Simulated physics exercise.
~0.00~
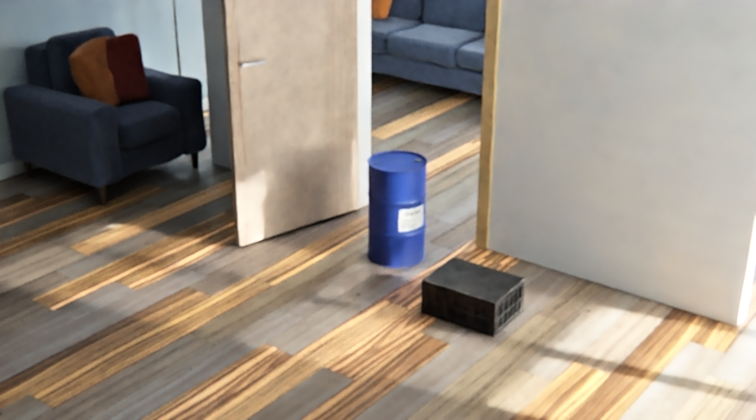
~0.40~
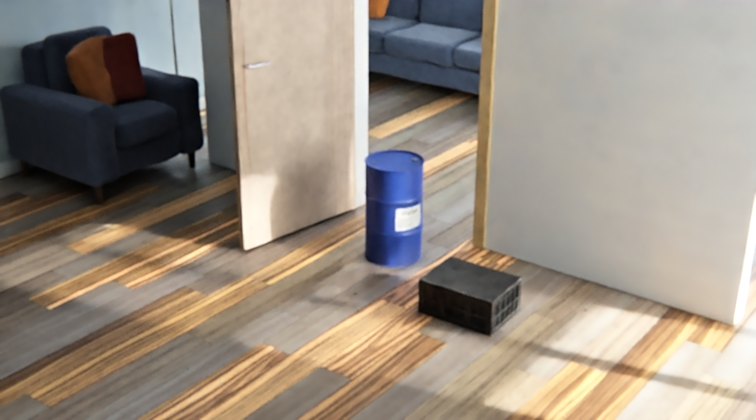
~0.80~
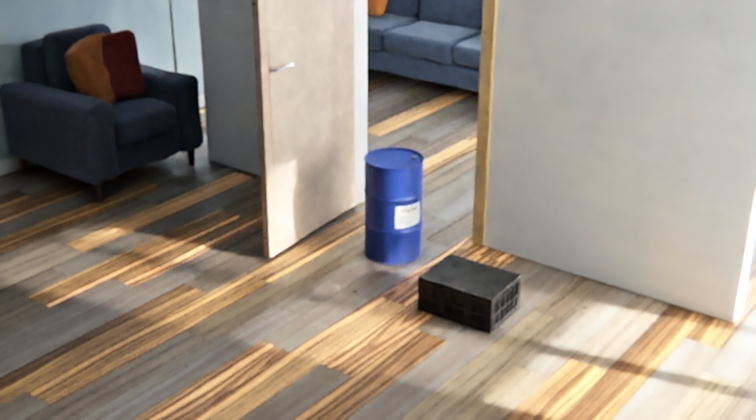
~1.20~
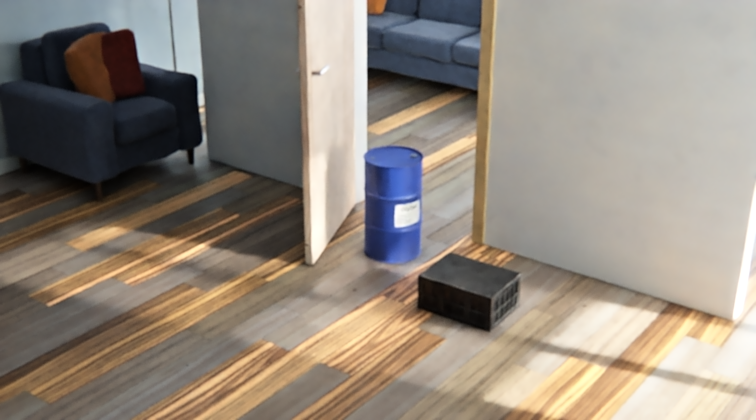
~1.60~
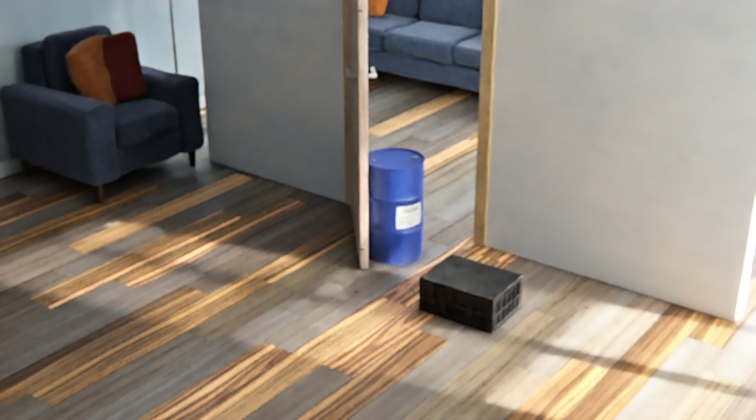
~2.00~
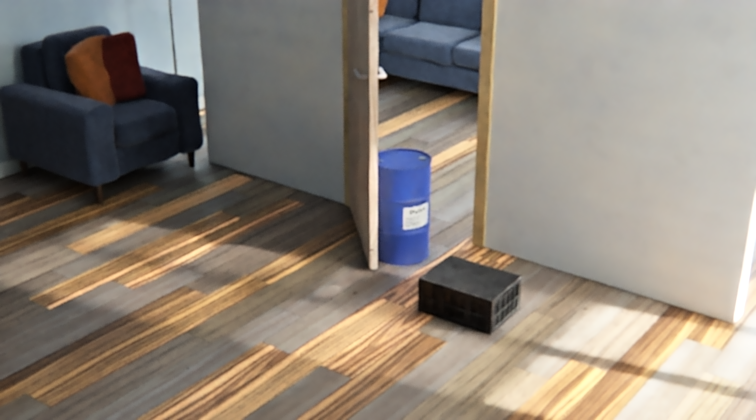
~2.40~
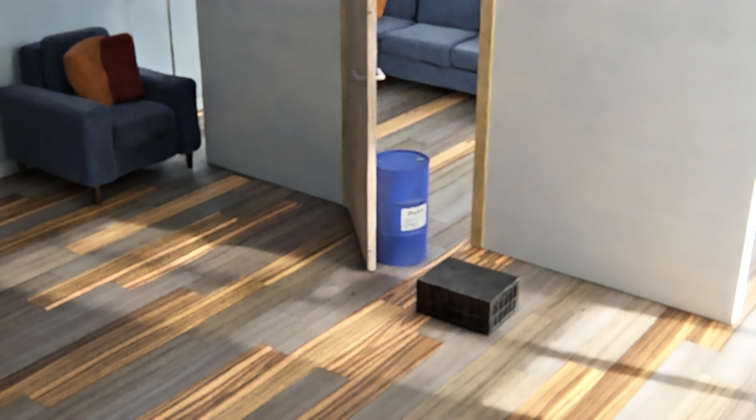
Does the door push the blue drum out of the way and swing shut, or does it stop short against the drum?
The door stops short. It only nudges the blue drum a little and is left partly open against it.
